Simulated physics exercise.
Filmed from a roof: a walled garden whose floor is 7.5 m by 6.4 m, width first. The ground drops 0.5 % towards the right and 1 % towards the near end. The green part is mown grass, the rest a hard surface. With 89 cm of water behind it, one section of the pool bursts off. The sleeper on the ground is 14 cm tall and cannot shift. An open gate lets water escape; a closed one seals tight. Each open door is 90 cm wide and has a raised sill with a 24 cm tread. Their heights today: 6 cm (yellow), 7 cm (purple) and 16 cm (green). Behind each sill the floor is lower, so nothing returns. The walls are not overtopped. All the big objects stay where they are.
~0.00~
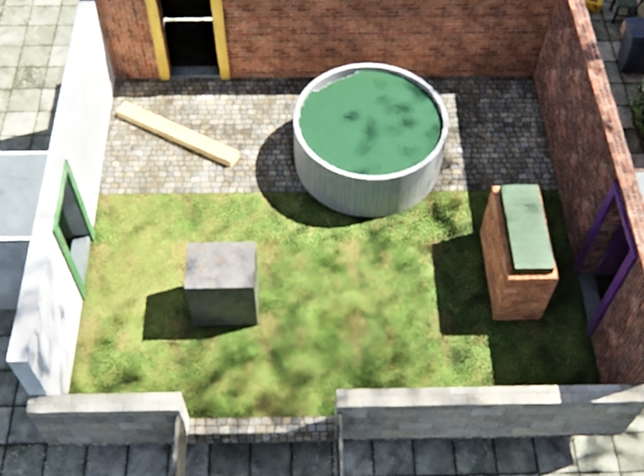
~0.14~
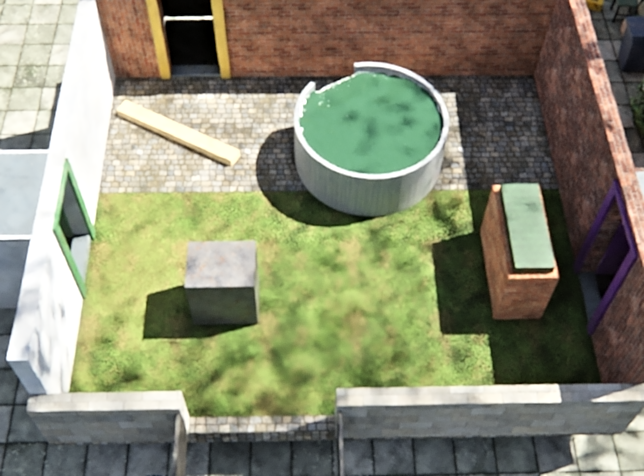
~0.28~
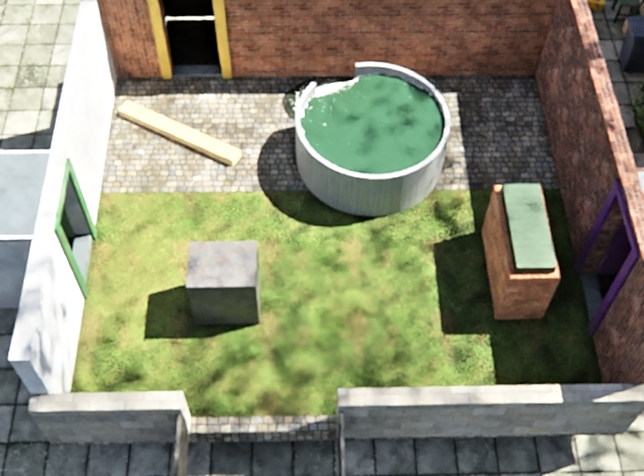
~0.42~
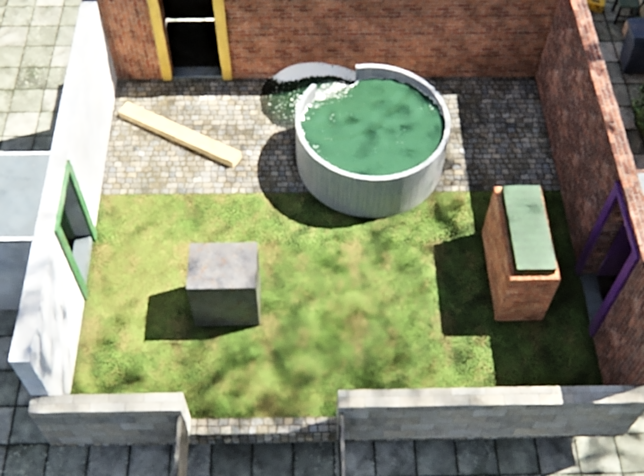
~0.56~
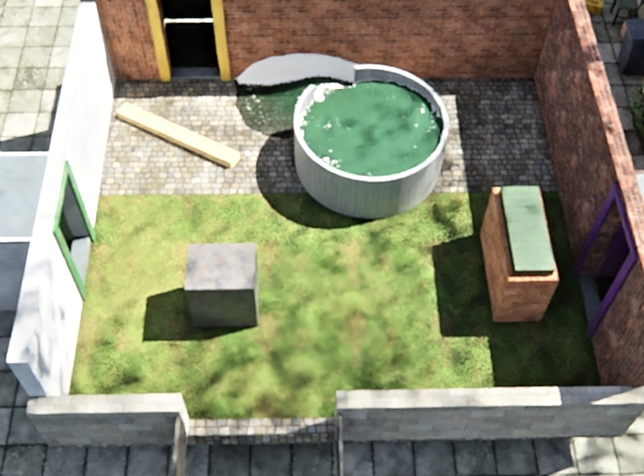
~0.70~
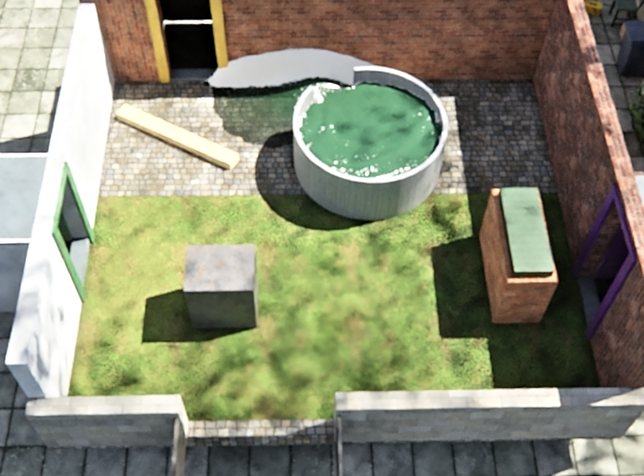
A round pool's far side bursts open and its wall section swings outward to the left.
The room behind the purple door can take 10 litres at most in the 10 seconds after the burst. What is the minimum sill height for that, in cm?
At least 6 cm or so.
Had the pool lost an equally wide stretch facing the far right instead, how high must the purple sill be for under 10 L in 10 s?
About 14.5 cm.
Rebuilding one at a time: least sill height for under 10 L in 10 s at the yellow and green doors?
About 24 cm at yellow and 5.5 cm at green.
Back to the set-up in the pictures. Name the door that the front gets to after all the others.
It is the purple one.
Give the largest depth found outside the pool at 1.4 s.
Up to some 62 cm.
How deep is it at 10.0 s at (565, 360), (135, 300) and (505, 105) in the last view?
In that order: 6, 7 and 7 cm.
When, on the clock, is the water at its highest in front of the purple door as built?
Around 6.5 s.
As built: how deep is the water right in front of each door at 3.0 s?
In cm: Yellow 10, purple 0, green 8.
After 1.4 s water covers 20 % of the floor, deepest (62 cm) near (318, 84); it has not reached the purple door.
After 3.0 s water covers 35 % of the floor, deepest (42 cm) near (318, 84); it has not reached the purple door.
After 10.0 s water covers 100 % of the floor, deepest (16 cm) near (162, 123); 8 cm at the purple door, 4 litres in over its 7 cm sill.
At the purple door as built, the water arrived by 4.2 s and peaked near 9 cm at 6.6 s.
With a sill of 5 cm, 18 litres would have come in within the 10 s; with 6.5 cm, 7 litres. So under 10 litres takes about 6 cm.
